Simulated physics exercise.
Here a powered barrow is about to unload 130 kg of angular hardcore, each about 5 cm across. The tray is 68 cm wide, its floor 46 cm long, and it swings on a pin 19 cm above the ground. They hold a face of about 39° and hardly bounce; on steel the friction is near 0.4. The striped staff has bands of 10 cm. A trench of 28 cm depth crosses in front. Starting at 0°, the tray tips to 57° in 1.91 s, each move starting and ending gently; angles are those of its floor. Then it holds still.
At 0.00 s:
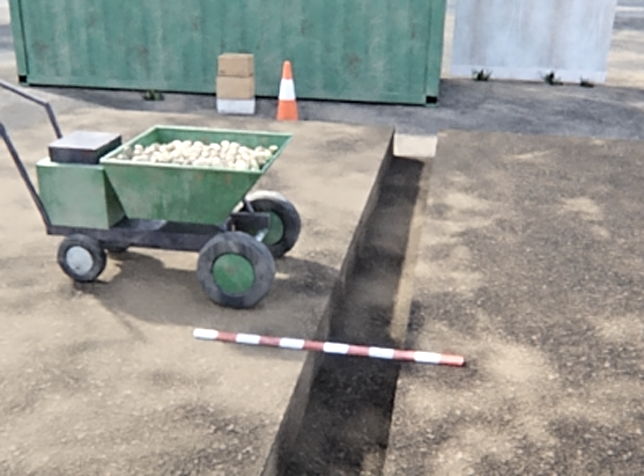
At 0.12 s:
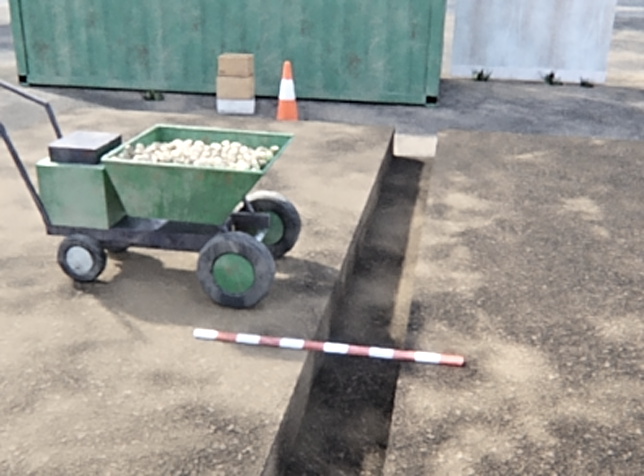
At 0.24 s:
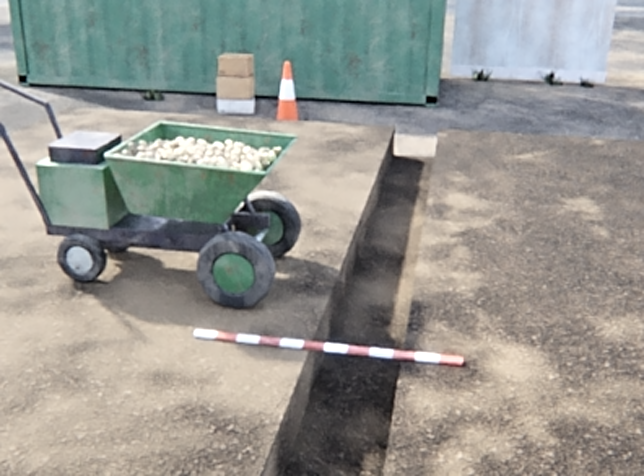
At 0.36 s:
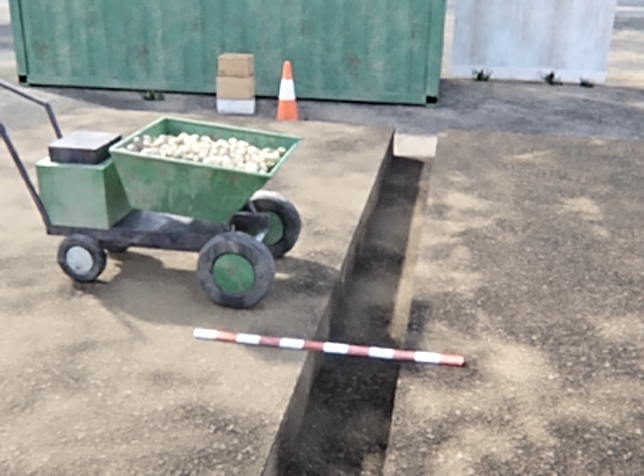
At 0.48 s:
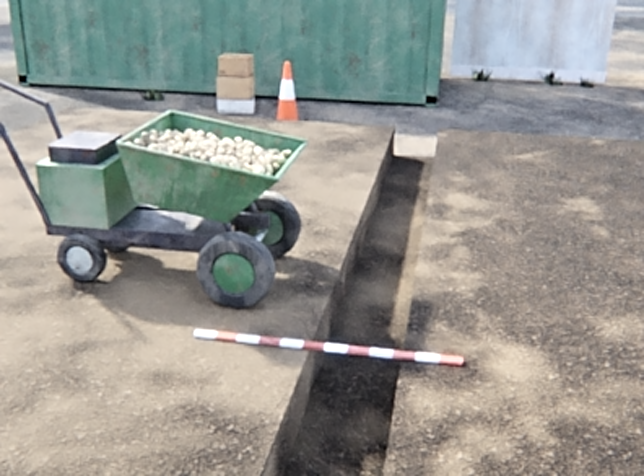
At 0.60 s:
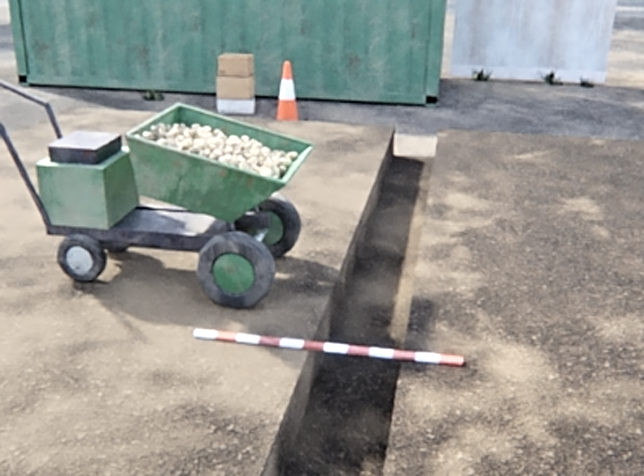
Green tray of pale stones on a wheeled barrow slowly tilting toward the right, beside a narrow trench crossed by a red-and-white striped staff.
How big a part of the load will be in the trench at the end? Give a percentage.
About 22 per cent.
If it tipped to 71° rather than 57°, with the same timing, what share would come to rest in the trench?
Then about 85 per cent.
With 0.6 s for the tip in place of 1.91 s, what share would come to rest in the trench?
In that case some 30 per cent.
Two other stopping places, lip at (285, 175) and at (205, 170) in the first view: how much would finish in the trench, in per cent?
About 15 and 10 per cent.
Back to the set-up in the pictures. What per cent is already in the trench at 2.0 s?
About 5 per cent by then.
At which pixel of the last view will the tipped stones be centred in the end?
Their middle is at about (379, 343).
After 1.4 s the floor is at 48°; 100 % in the tray; the foremost stones are at (327, 213).
After 2.0 s the floor is at 57°; 97 % in the tray, 3 % in the trench; the foremost stones are at (388, 324).
After 2.4 s the floor is at 57°; 89 % in the tray, 11 % in the trench; the foremost stones are at (403, 337).
After 4.3 s the floor is at 57°; 78 % in the tray, 22 % in the trench; the foremost stones are at (402, 355).
